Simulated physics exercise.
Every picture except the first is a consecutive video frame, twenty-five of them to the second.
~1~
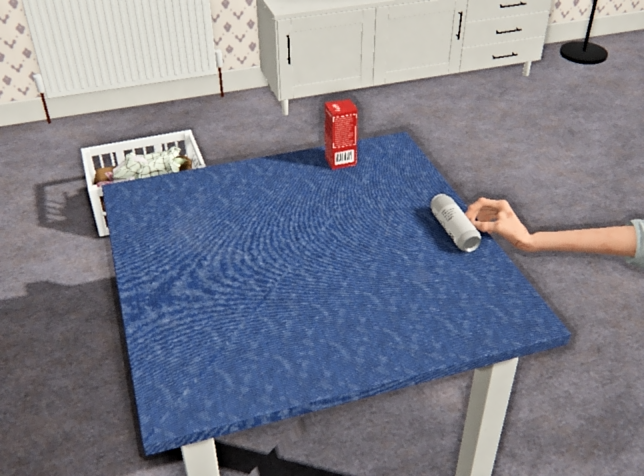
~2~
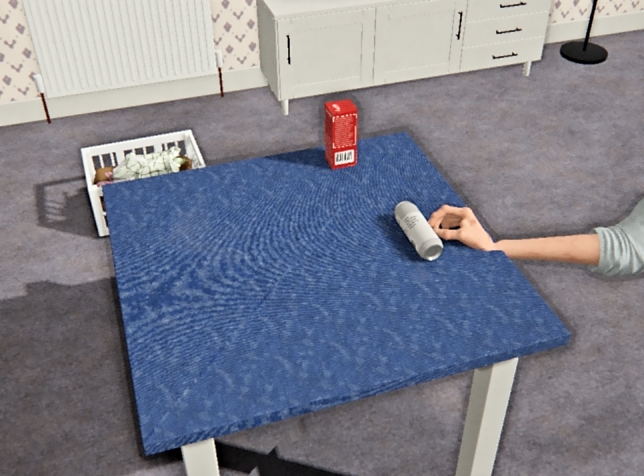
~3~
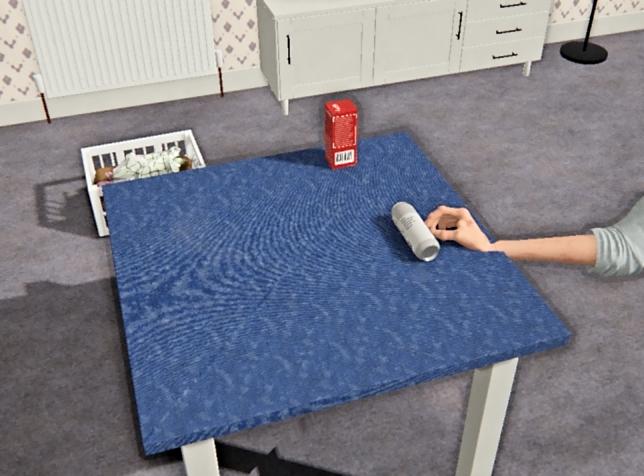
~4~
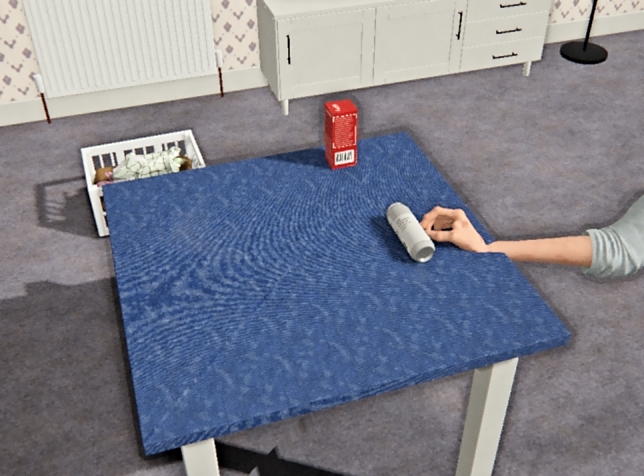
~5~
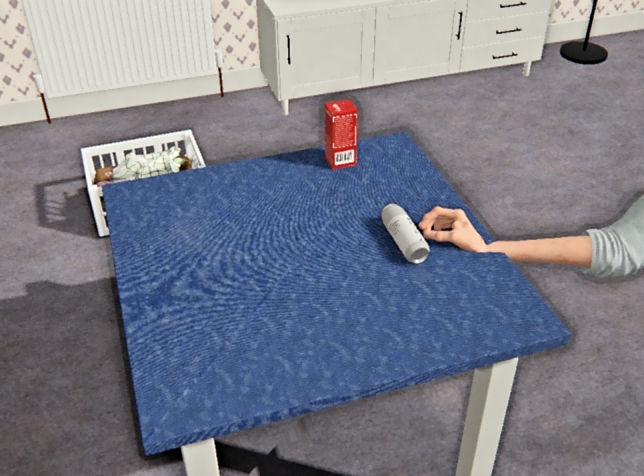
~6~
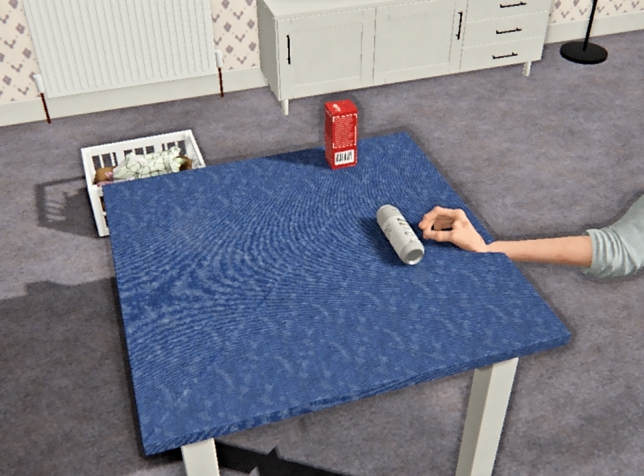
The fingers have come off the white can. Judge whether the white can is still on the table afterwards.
Lingers on top.
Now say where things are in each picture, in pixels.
In the first picture, under the hand; white can (455, 222).
In the second picture, under the hand; white can (418, 230).
In the third picture, under the hand; white can (415, 231).
In the fourth picture, white can (410, 232).
In the fifth picture, white can (405, 233).
In the sixth picture, white can (399, 234) shifted a little.
Then, 0.20 s on from there, white can shifted about its own width near (376, 239).
Then, 0.60 s on from there, white can shifted well along near (342, 246).
In the end, moved from the start, white can. At the end, from the last picture's camera, white can near (325, 250).
